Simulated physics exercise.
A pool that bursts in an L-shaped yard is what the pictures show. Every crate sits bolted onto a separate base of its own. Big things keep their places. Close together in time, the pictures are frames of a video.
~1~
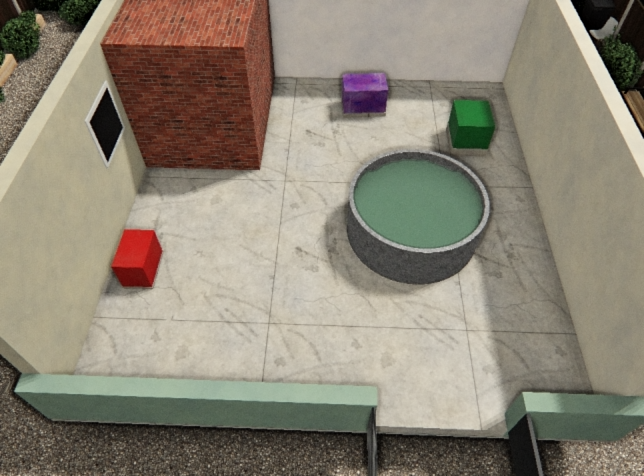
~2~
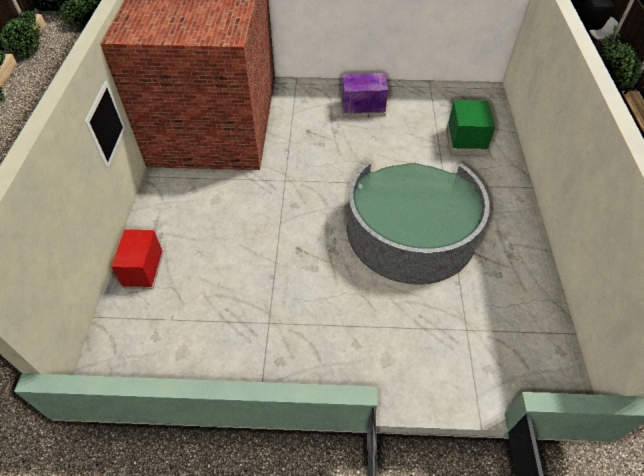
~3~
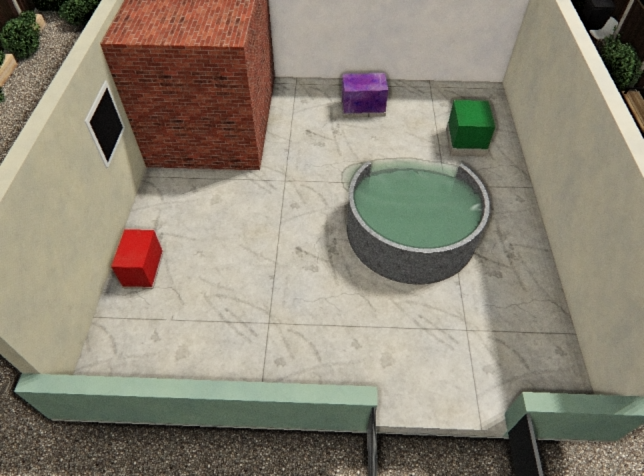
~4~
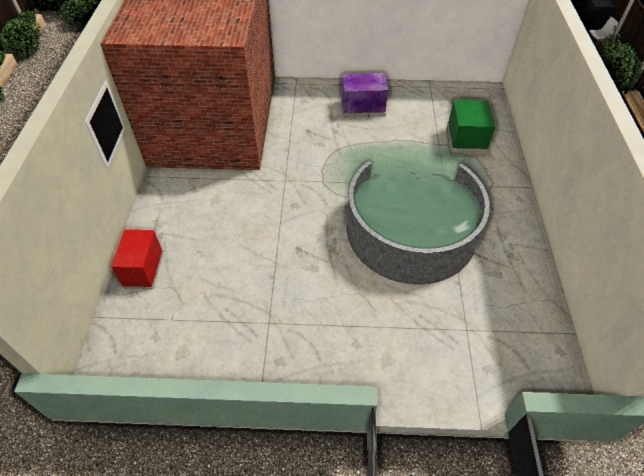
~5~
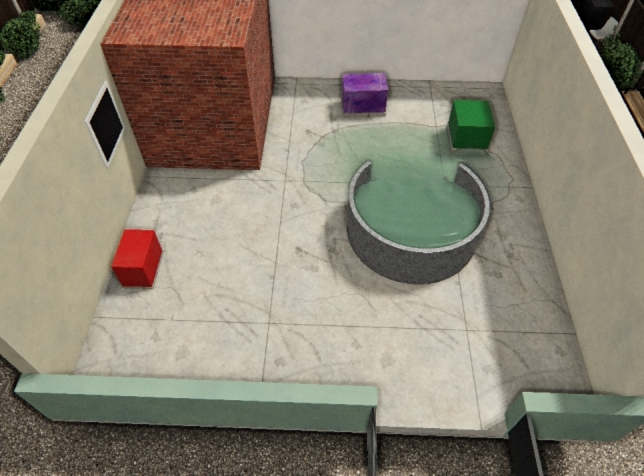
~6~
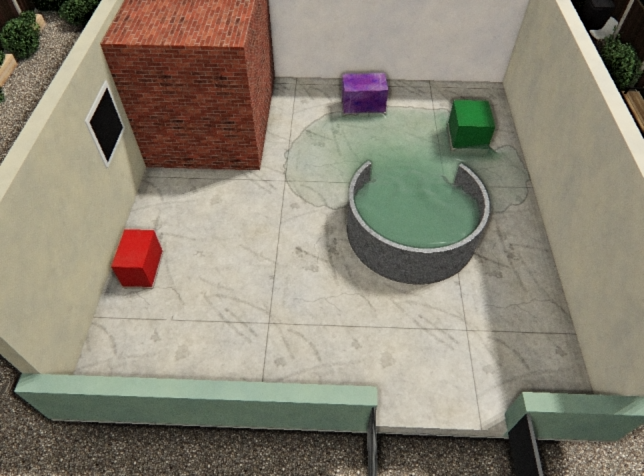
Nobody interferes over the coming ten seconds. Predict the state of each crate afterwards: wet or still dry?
Afterwards, the red crate is wet; the green crate is wet; the purple crate is wet.
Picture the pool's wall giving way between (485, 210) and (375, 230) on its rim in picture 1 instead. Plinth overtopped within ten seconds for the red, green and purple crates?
The red crate is reached; the green crate is not reached; the purple crate is not reached.
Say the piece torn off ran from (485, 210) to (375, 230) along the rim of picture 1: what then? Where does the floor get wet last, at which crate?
My answer: The purple-painted one.
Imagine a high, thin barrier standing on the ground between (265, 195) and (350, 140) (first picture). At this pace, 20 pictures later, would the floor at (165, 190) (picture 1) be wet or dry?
By then the spot is still untouched.
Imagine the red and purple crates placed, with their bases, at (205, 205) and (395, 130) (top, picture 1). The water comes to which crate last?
My guess is the red crate.
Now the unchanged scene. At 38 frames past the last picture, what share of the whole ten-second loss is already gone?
Estimate: 5 %.
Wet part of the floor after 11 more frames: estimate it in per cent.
My estimate is roughly 35 percent.
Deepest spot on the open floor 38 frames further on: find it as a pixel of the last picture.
Around (587, 403).
A moment on, water covers 30 % of the floor; the red crate not reached, the green crate water round its plinth, the purple crate water round its plinth.
Next, water covers 35 % of the floor; the red crate not reached, the green crate water round its plinth, the purple crate water round its plinth.
Then, water covers 45 % of the floor; the red crate not reached, the green crate water round its plinth, the purple crate water round its plinth.
Later, water covers 85 % of the floor; the red crate water round its plinth, the green crate water round its plinth, the purple crate water round its plinth.
In the end, water covers 95 % of the floor; the red crate was topped, the green crate was topped, the purple crate was topped.
